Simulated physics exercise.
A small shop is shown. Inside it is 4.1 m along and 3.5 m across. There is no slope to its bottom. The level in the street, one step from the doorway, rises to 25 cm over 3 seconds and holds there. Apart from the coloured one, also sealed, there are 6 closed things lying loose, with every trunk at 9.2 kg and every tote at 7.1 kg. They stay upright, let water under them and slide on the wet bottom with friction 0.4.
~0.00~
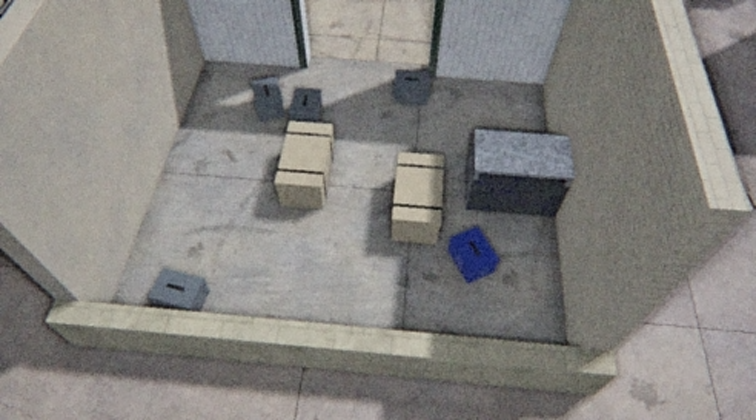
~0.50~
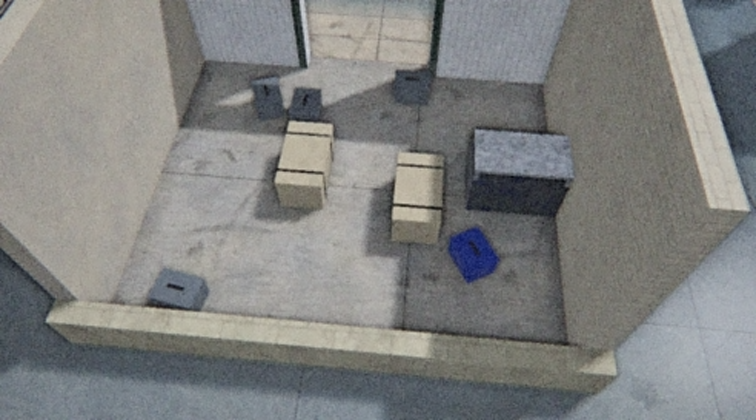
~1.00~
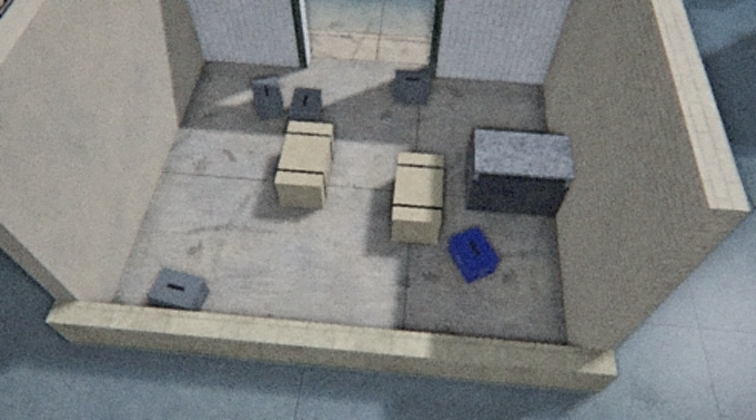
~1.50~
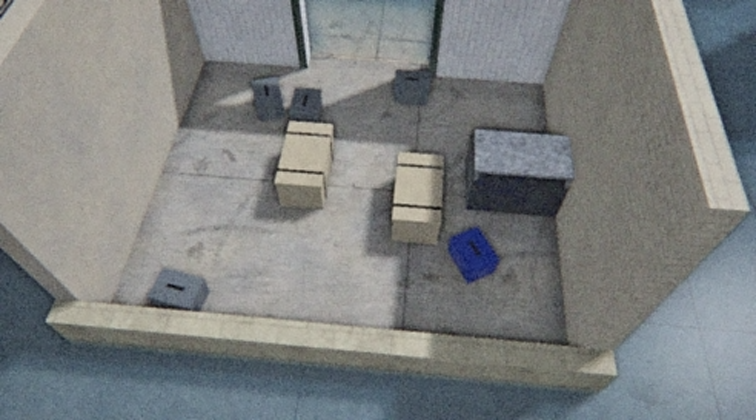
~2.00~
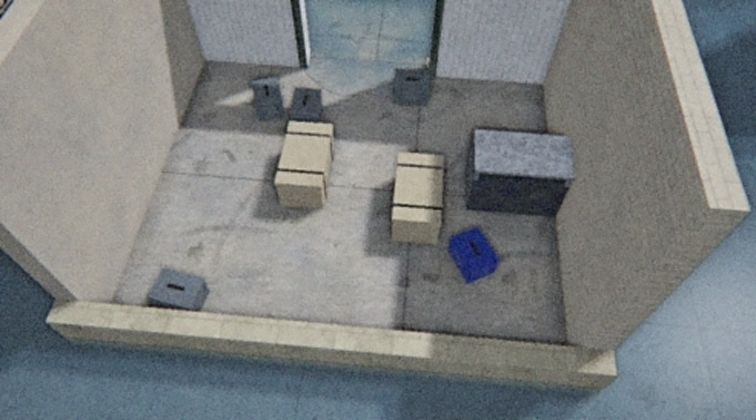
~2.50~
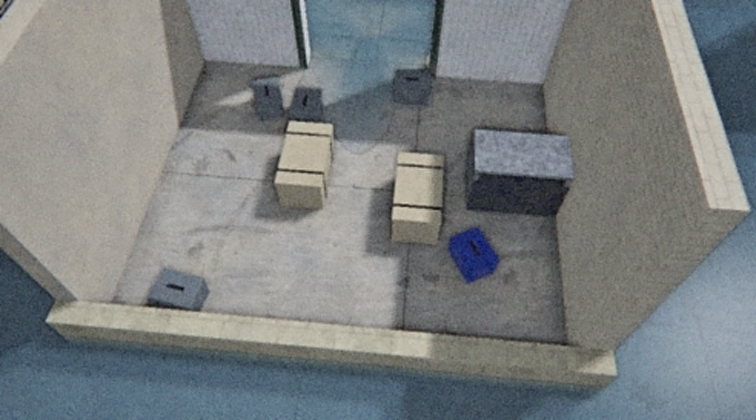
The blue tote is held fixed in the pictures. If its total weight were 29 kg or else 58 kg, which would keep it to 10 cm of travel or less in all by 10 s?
Most likely it will manage with the lighter mass.
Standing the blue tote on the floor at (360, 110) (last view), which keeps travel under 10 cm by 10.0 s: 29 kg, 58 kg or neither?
It takes the larger.
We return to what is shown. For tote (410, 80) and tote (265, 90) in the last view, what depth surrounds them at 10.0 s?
About 5 and 10 cm.
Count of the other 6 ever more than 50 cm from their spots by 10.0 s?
I get 5.
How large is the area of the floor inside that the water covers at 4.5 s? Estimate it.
Around 11.0 m2 of it.
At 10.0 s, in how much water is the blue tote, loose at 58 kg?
16 cm, roughly.
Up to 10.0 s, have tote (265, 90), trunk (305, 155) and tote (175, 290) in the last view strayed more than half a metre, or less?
In order, the three come out beneath, above and above.
After 3.5 s the blue tote would be 0 cm from its start with 29 kg and 0 cm from its start with 58 kg; 0 cm of water round it then.
After 4.5 s the blue tote would be 0 cm from its start with 29 kg and 0 cm from its start with 58 kg; 4 cm of water round it then.
After 7.0 s the blue tote would be 0 cm from its start with 29 kg and 0 cm from its start with 58 kg; 9 cm of water round it then.
After 10.0 s the blue tote would be 0 cm from its start with 29 kg and 0 cm from its start with 58 kg; 16 cm of water round it then.
